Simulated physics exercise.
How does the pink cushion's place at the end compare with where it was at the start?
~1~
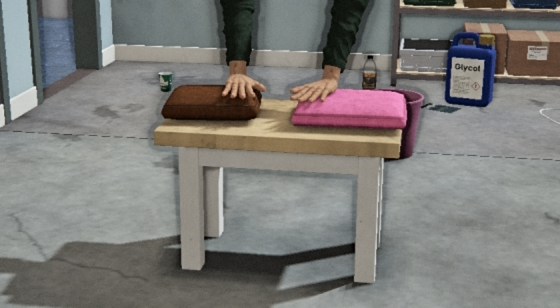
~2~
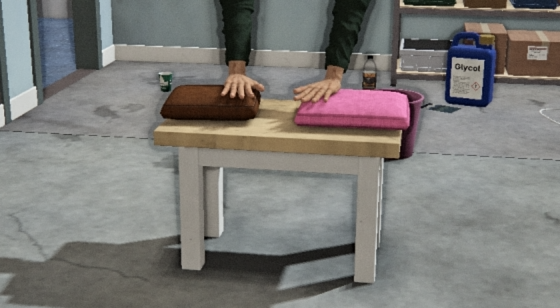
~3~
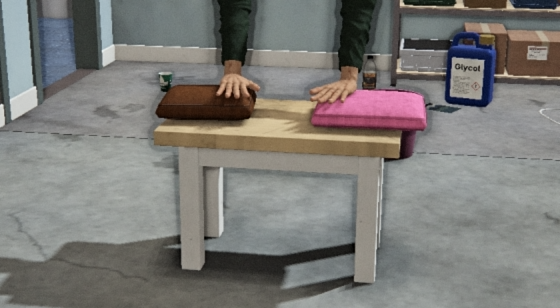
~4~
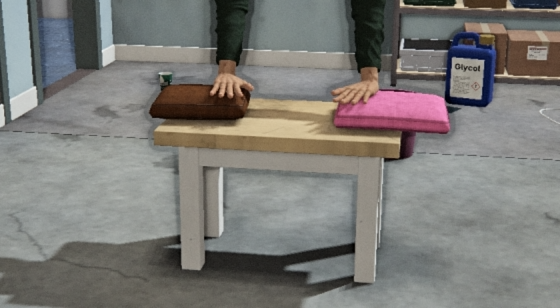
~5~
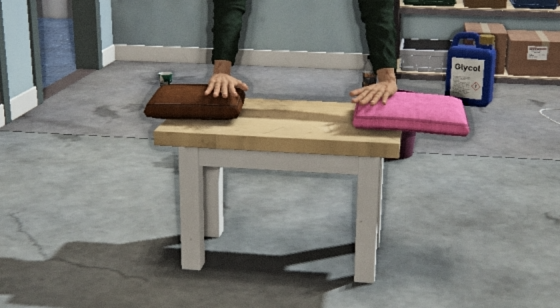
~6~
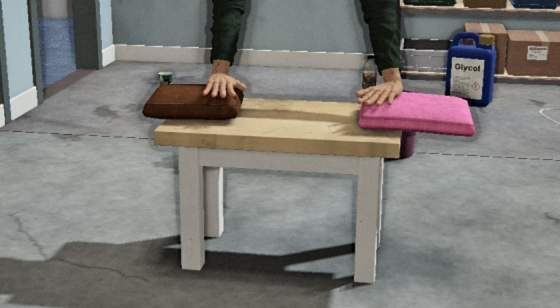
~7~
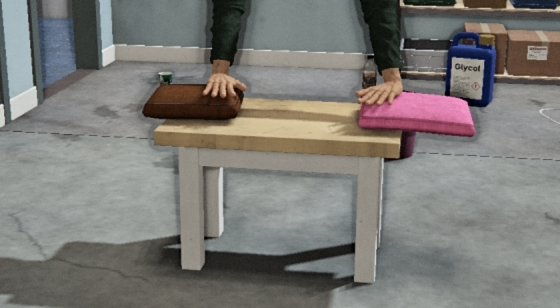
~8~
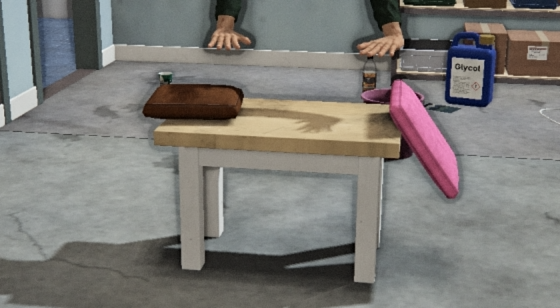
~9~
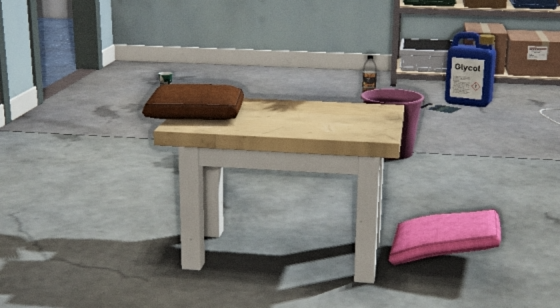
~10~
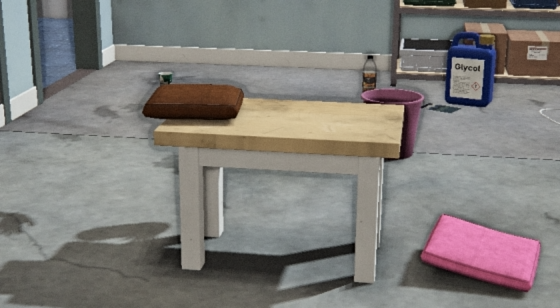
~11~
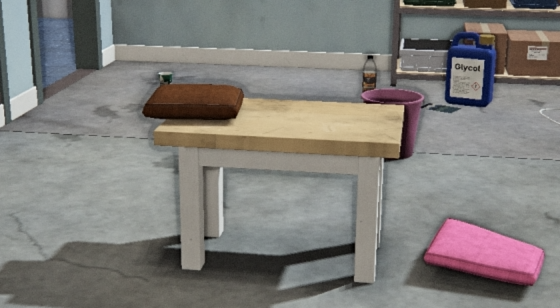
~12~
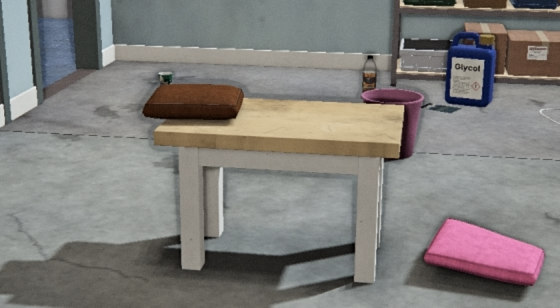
At the start the pink cushion lies on top of the bench under a hand, toward the right side. By the end it lies on the floor to the right of the bench.
In a room with a grey concrete floor, a person in dark sleeves rests both hands on a brown soft bag and a pink cushion lying on a wooden bench with white legs. The hands push the two apart, sliding the bag a little to the left and the cushion farther right until it juts past the end of the bench. Then the hands lift and draw back out of view. The pink cushion tips over the edge, drops and comes to rest on the floor at the right, while the brown bag stays on the bench's left end.
